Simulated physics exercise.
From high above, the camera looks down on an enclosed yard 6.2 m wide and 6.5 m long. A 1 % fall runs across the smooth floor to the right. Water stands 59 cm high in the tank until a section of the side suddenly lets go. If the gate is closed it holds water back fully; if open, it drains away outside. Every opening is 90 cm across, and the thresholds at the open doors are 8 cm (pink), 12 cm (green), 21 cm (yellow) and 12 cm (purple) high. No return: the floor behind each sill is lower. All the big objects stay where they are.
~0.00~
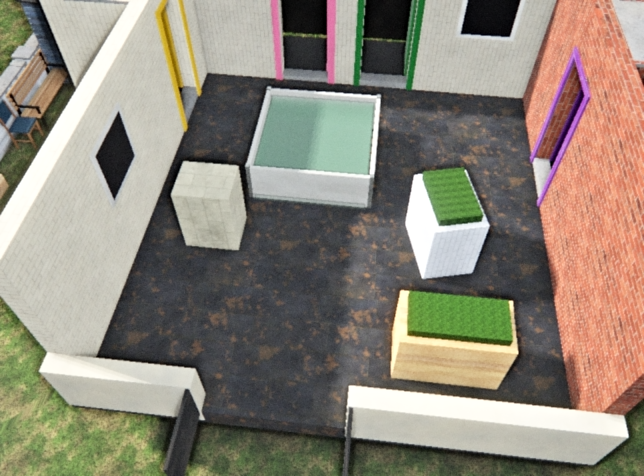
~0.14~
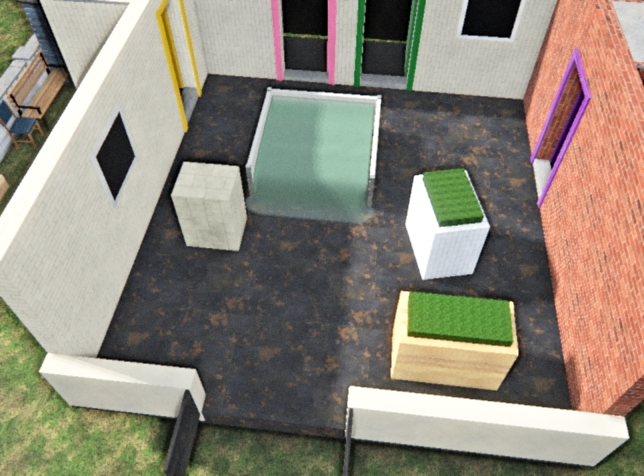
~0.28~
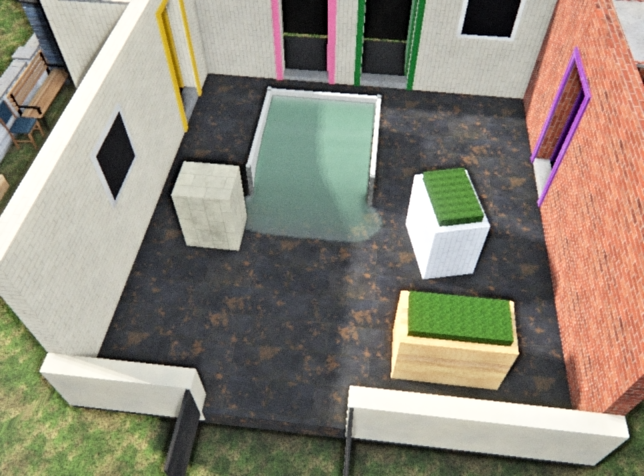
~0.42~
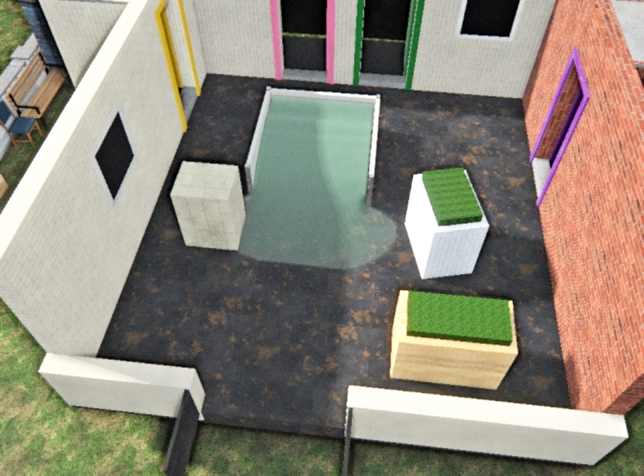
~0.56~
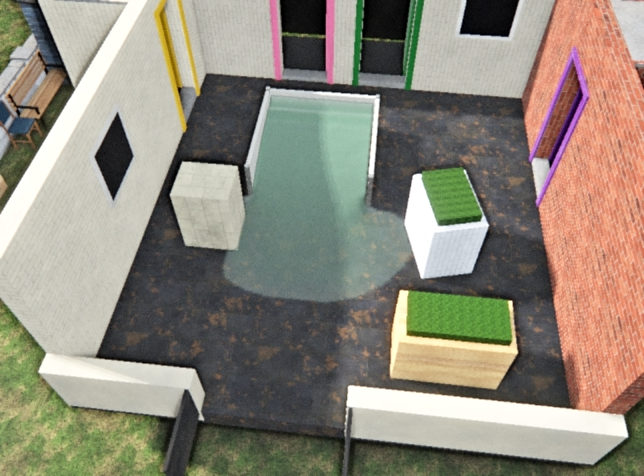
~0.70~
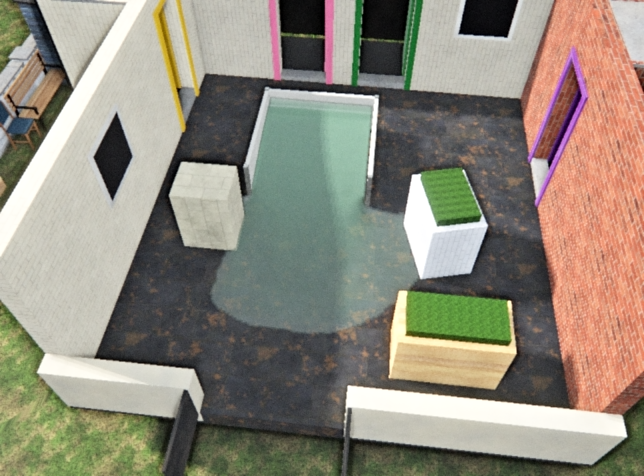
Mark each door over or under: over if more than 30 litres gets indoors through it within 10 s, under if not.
Pink door: Under, green door: Under, yellow door: Under, purple door: Under.
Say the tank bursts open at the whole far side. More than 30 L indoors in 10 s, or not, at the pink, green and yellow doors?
Door by door - pink: Out of bounds, green: Out of bounds, yellow: Within bounds.
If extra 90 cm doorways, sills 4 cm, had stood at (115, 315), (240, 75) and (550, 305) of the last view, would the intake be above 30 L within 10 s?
In turn: Short of it, short of it, beyond it.
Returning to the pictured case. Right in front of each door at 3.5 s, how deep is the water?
Pink 0 cm, green 0 cm, yellow 1 cm, purple 0 cm.
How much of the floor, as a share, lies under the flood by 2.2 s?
Around 40 per cent wet.
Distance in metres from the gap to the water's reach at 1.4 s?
3.8 m.
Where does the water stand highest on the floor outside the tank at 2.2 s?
About (382, 414).
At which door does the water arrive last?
Answer: The green door.
After 1.4 s water covers 30 % of the floor and is deepest (24 cm) near (324, 209); pink door not reached, green door not reached, yellow door not reached, purple door not reached.
After 2.2 s water covers 40 % of the floor and is deepest (28 cm) near (382, 414); pink door not reached, green door not reached, yellow door not reached, purple door not reached.
After 3.5 s water covers 50 % of the floor and is deepest (20 cm) near (571, 421); pink door not reached, green door not reached, yellow door 1 cm at the sill, 0 L in, purple door not reached.
After 6.0 s water covers 70 % of the floor and is deepest (10 cm) near (567, 393); pink door not reached, green door not reached, yellow door 1 cm at the sill, 0 L in, purple door 3 cm at the sill, 0 L in.
After 10.0 s water covers 80 % of the floor and is deepest (8 cm) near (574, 435); pink door 3 cm at the sill, 0 L in, green door 3 cm at the sill, 0 L in, yellow door 1 cm at the sill, 0 L in, purple door 3 cm at the sill, 0 L in.
